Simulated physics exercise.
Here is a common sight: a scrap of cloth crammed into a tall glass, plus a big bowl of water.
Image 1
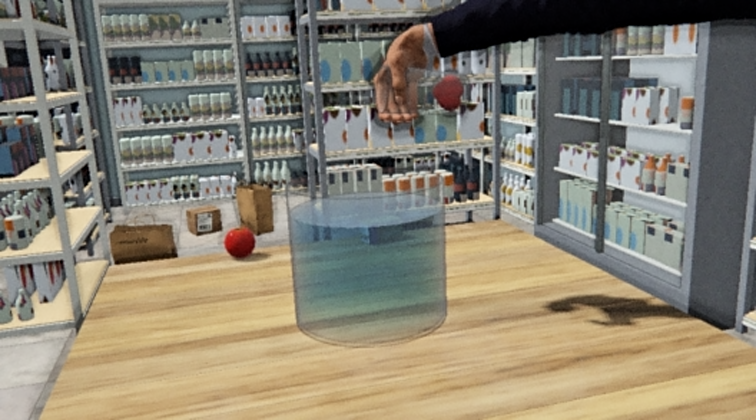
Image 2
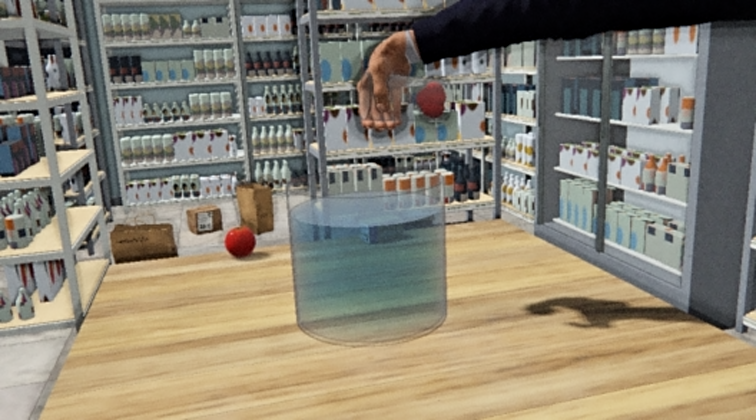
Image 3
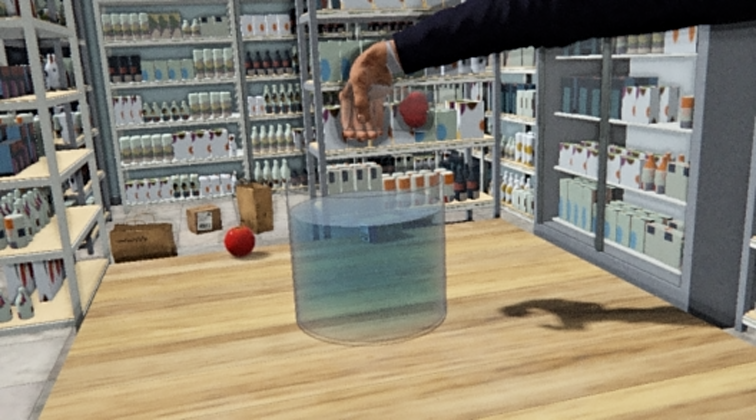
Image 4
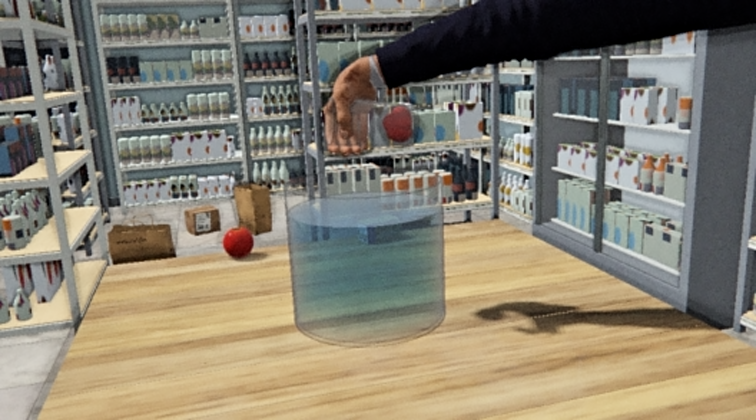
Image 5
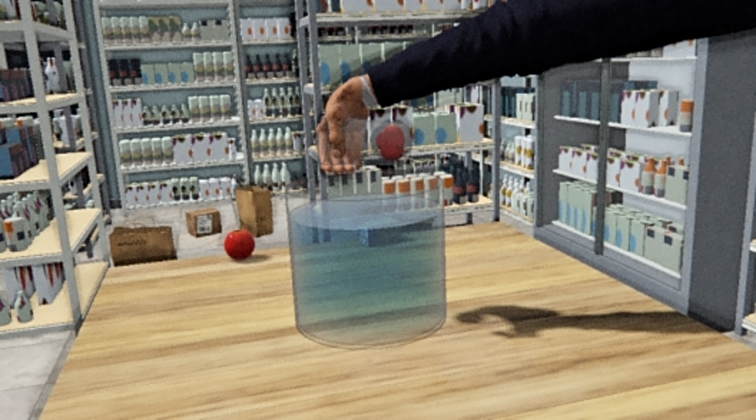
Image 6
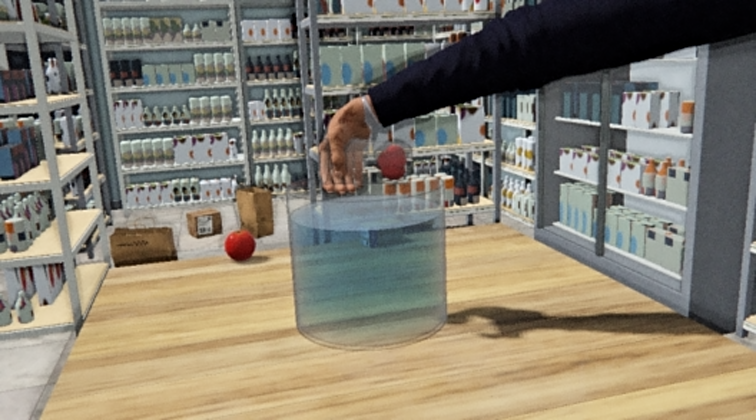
A hand in a dark sleeve carrying a clear vessel and rounded red item leftward and down, then lowering them above water.
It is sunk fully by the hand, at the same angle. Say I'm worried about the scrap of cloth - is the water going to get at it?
Yes, it gets drenched.
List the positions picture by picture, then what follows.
In the first picture, tall glass (421, 92) on its side; above the big bowl.
In the second picture, tall glass (404, 99) on its side; scrap of cloth (434, 101); coming down.
In the third picture, tall glass (386, 109) on its side; lower.
In the fourth picture, tall glass (370, 124) on its side; scrap of cloth (400, 125); lower still.
In the fifth picture, tall glass (362, 143) on its side; close to the surface.
In the sixth picture, tall glass (364, 162) on its side; scrap of cloth (395, 163); just over the surface.
Shortly, the tall glass enters the water.
Then, water pours in as the air escapes.
At the finish, the tall glass is under, flooded, and the scrap of cloth is wet.
